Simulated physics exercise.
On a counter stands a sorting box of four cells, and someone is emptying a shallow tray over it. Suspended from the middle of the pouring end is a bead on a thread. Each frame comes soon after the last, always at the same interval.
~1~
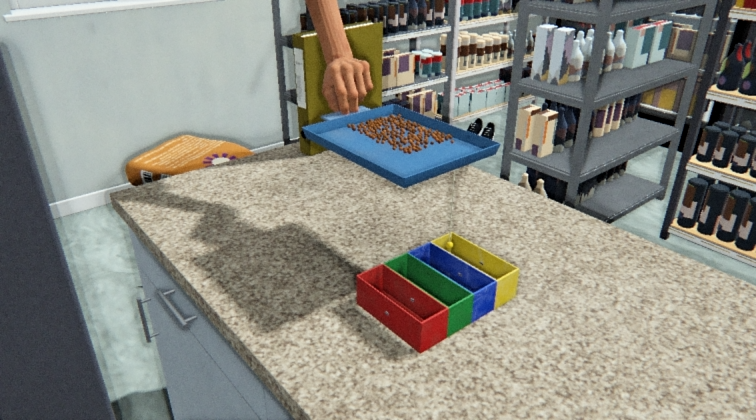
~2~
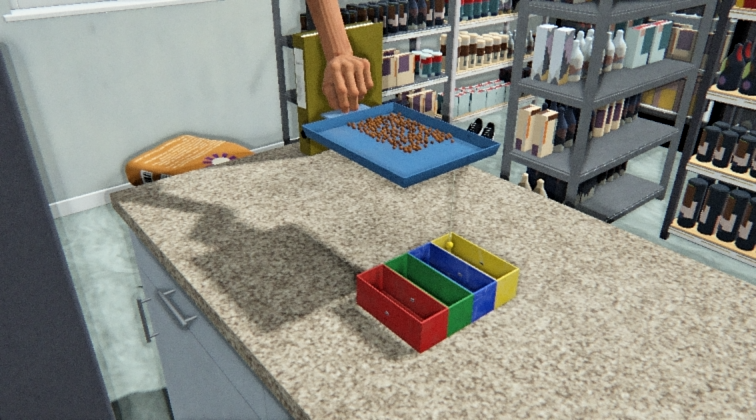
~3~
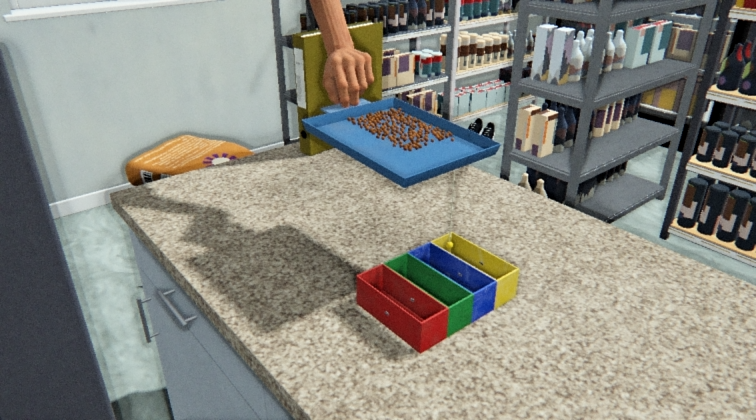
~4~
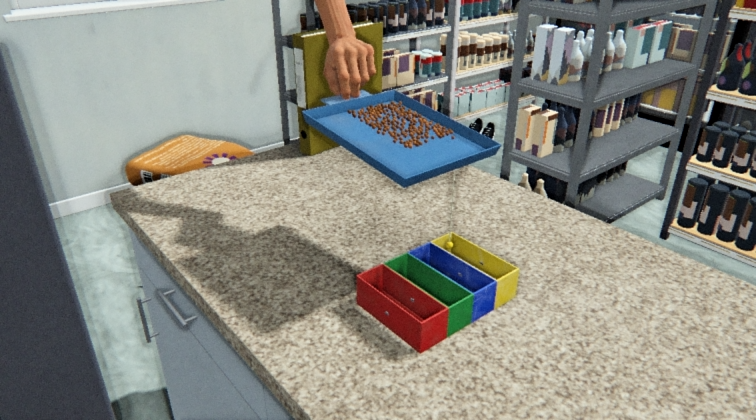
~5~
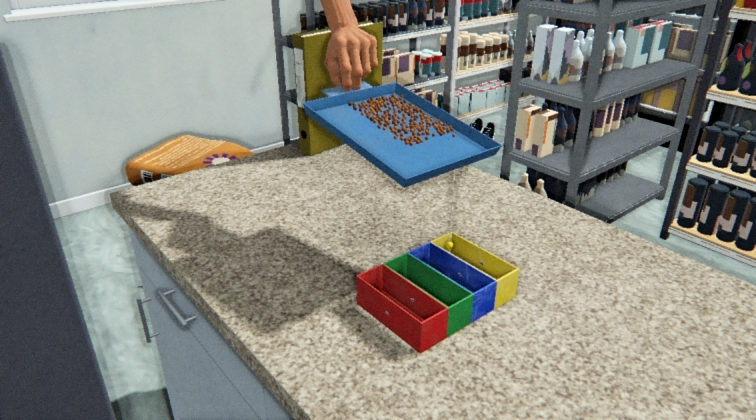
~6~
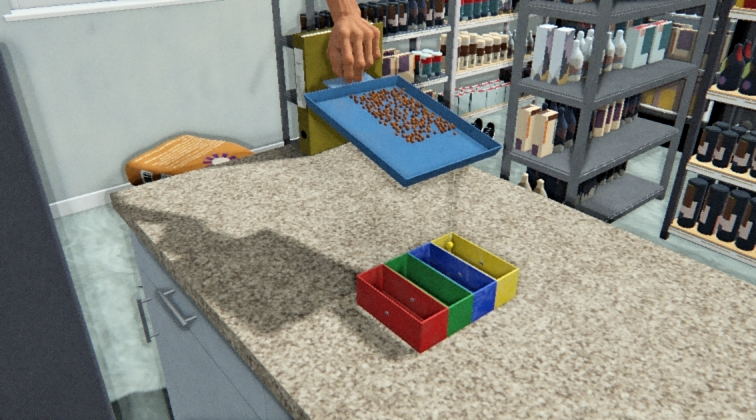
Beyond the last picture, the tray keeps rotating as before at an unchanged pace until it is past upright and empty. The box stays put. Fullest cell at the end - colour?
Yellow.
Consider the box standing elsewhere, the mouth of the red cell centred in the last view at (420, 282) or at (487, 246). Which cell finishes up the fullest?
That yellow cell first, the red cell second.
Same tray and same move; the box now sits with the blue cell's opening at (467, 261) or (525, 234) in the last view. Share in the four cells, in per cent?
Well, you'd get about 80 per cent and then about 70 per cent.
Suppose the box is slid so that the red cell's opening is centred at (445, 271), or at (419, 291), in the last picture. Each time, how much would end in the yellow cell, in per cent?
It works out to 20 percent and then 40 percent.
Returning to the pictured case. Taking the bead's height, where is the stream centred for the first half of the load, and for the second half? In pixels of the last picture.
Around (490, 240), followed by around (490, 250).
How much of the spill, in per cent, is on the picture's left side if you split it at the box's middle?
0 per cent or thereabouts.
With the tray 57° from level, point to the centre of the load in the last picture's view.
The middle of the pieces lands at roughly (472, 156).
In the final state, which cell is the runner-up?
The answer here is the blue cell.
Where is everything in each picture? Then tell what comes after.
In the first picture, corners of the pouring end at (405, 176) and (496, 143), level; middle of the load at (397, 132), cereal balls; bead on its thread at (449, 245); red cell at (434, 328); green cell at (460, 313); blue cell at (484, 299); yellow cell at (506, 286).
In the second picture, corners of the pouring end at (405, 176) and (497, 143), level; middle of the load at (397, 131).
In the third picture, corners of the pouring end at (405, 176) and (497, 144), tipped barely, level across its low end; middle of the load at (398, 128).
In the fourth picture, corners of the pouring end at (406, 176) and (497, 144), tipped a little, level across its low end; middle of the load at (398, 122).
In the fifth picture, corners of the pouring end at (406, 176) and (498, 145), tipped a little, level across its low end; middle of the load at (399, 117).
In the sixth picture, corners of the pouring end at (407, 176) and (498, 145), tipped a little, level across its low end; middle of the load at (400, 112); red cell at (434, 328); green cell at (460, 313); blue cell at (484, 299); yellow cell at (506, 286).
Soon after the last picture, tray tipped steeply; nearly all on the tray; a stray few in the yellow cell; a small part falling or outside the box.
A little later, tray tipped right over; most on the tray; a small part in the yellow cell; a stray few in the blue cell; about a quarter falling or outside the box.
Later still, tray tipped past a quarter turn; about a third in the yellow cell; about a quarter in the blue cell; a small part in the green cell; about half falling or outside the box.
At rest, tray tipped past a quarter turn; about a third in the yellow cell; about a quarter in the blue cell; a small part in the green cell; none in the red cell; about half outside the box.
